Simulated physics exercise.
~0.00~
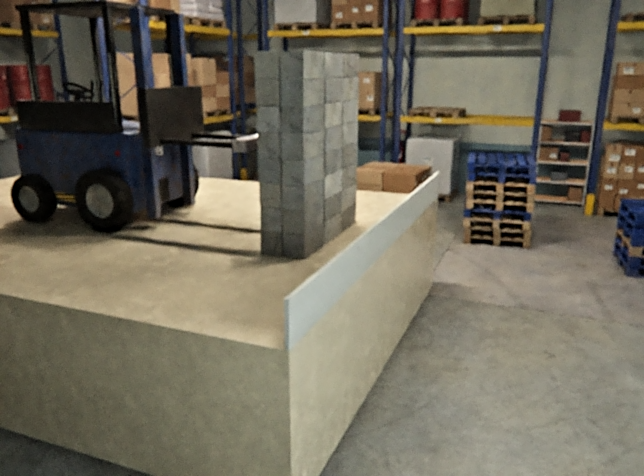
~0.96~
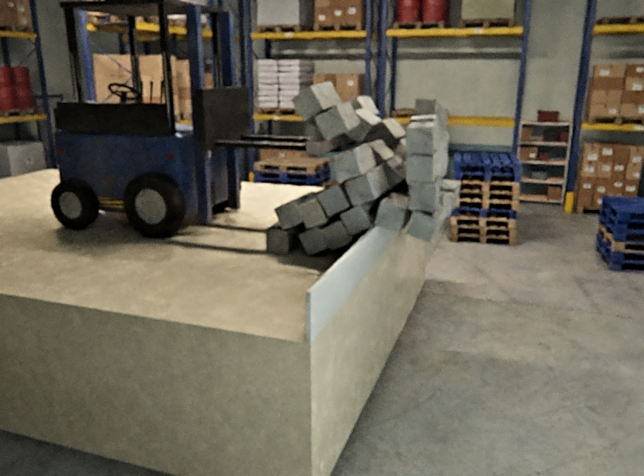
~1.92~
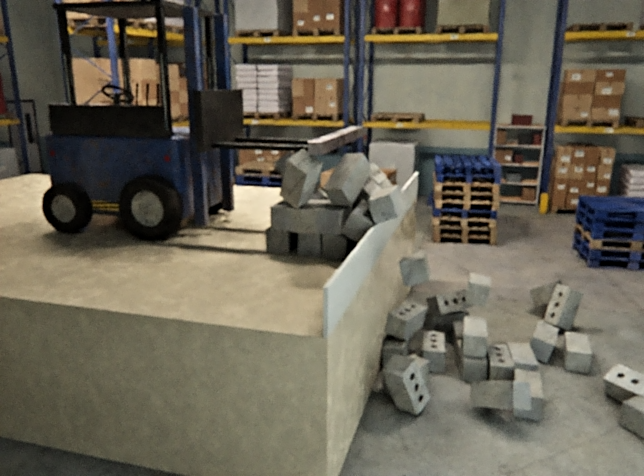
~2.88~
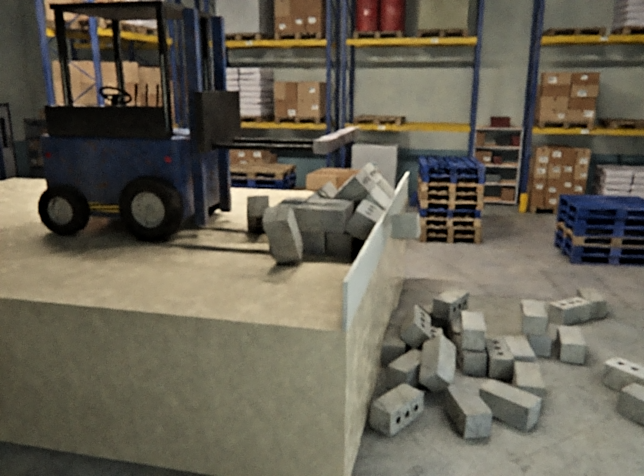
The footage shows a blue forklift on a raised platform pushing a beam into a stack of grey concrete blocks, which topples rightward against a low edge board. Many blocks spill over onto the warehouse floor and lie scattered, while others stay heaped on the platform beside the board.
